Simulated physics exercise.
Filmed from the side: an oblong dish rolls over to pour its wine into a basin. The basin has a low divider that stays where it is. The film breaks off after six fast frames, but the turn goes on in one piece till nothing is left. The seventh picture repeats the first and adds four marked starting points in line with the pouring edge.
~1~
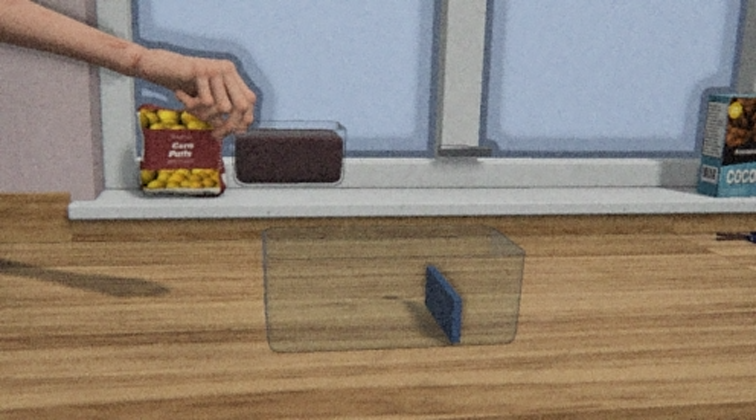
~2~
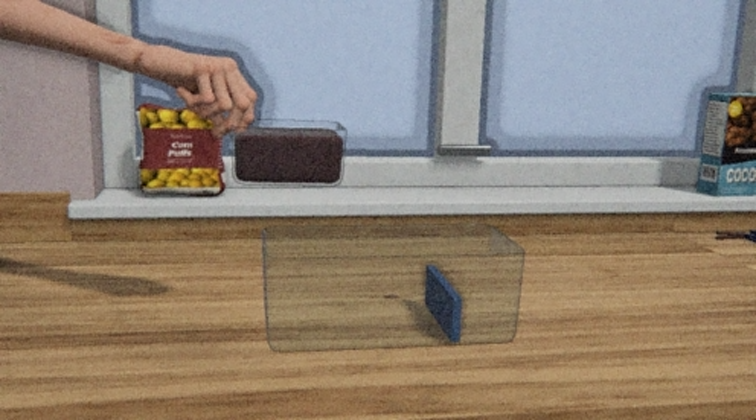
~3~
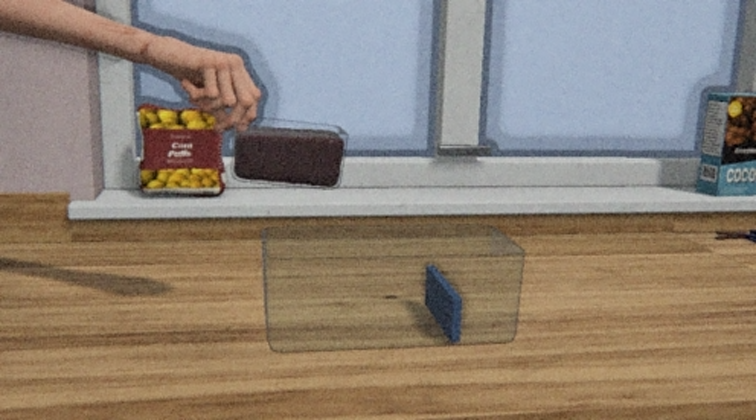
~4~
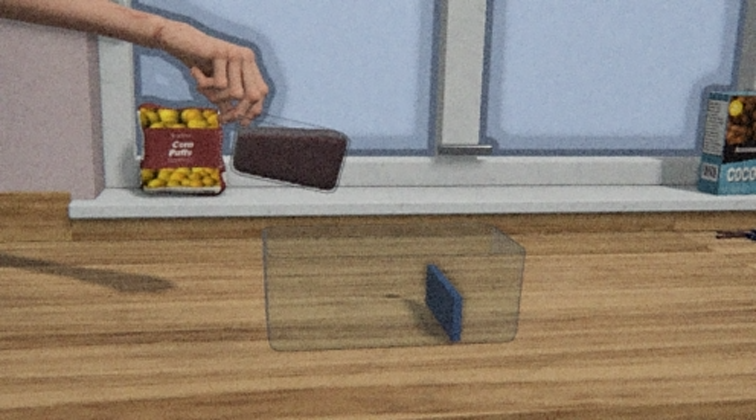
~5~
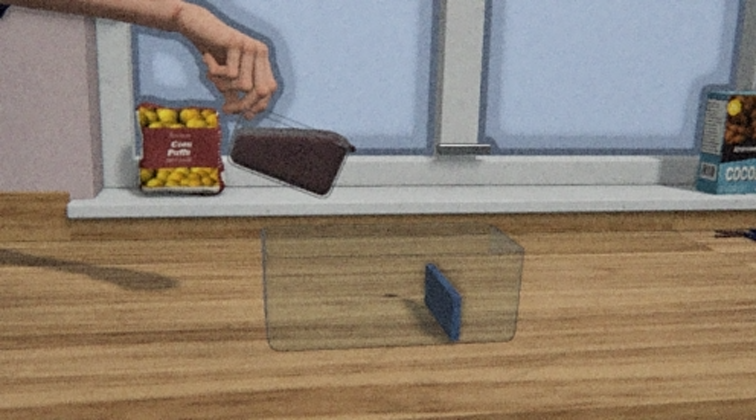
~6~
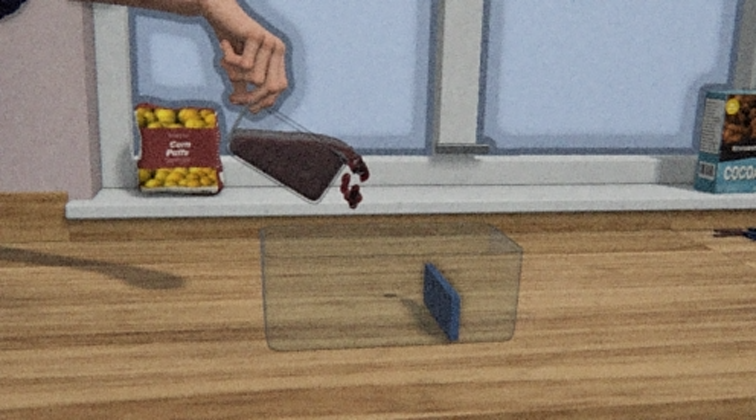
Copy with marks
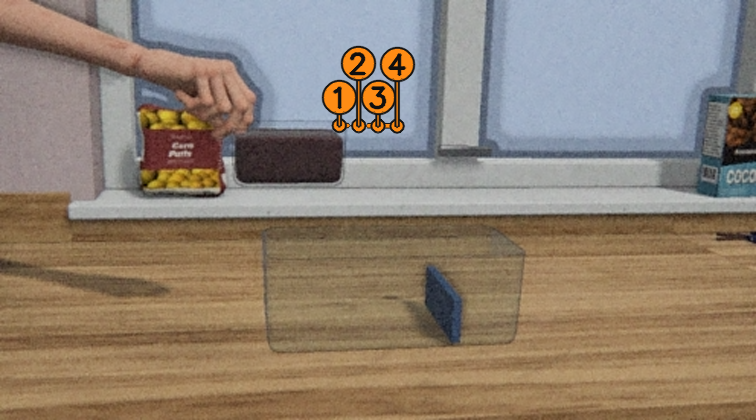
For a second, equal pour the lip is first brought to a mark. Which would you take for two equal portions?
It is 4.
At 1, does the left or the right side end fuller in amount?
The left one.
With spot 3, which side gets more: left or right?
The left one.
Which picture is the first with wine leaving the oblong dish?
In picture 5.
On the marked copy, 1 at (339, 125); 2 at (358, 125); 3 at (378, 125); 4 at (397, 126).
Choosing 1, about 98 % ends left of the wall and 1 % right of it.
Choosing 2, about 99 % ends left of the wall and 1 % right of it.
Choosing 3, about 91 % ends left of the wall and 8 % right of it.
Choosing 4, about 51 % ends left of the wall and 49 % right of it.
